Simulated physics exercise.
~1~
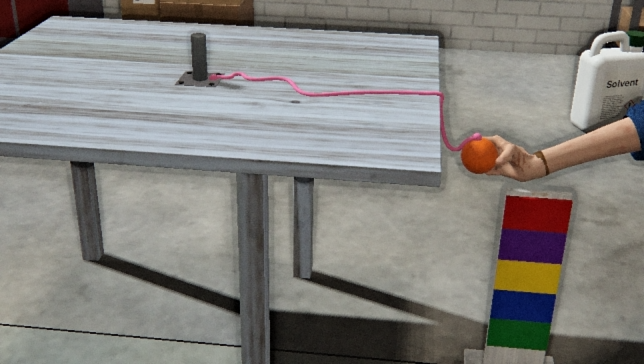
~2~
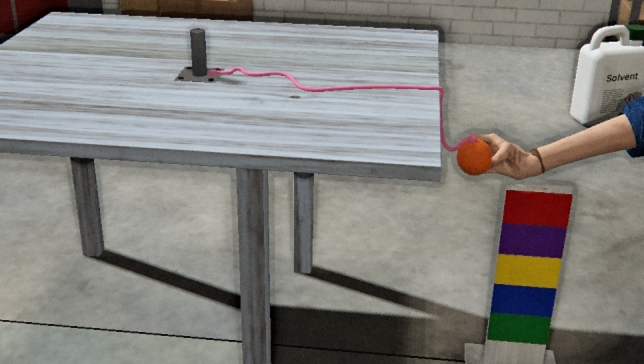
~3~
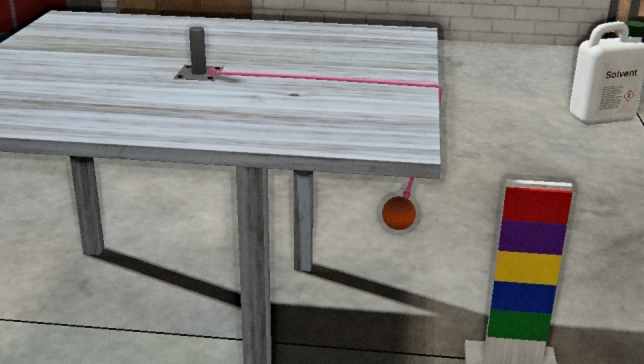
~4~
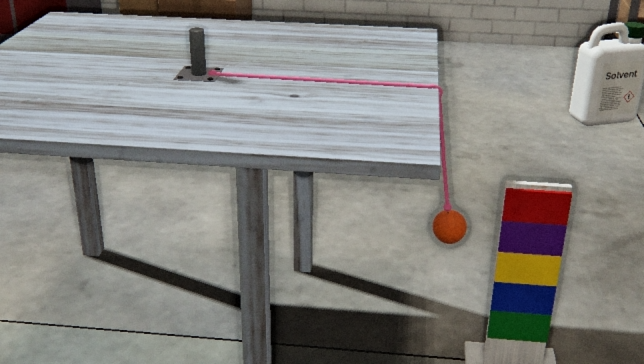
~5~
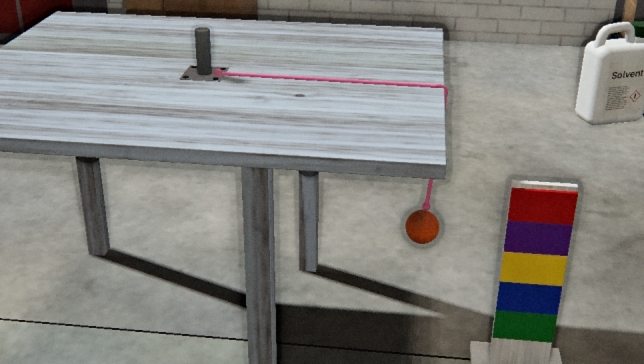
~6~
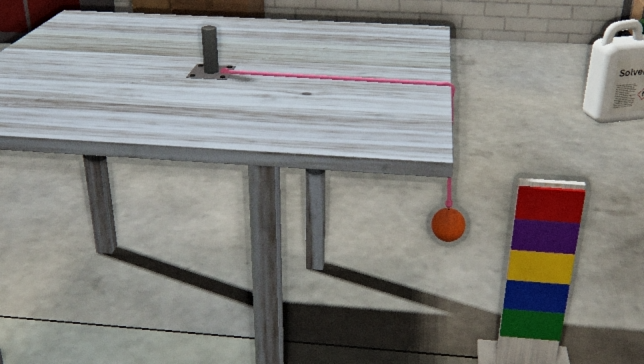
An orange ball on a slack pink string, tied to a post on a table, dropped when a hand let go, swung left beneath the table edge, then swayed back and forth and ended up hanging level with the purple band.
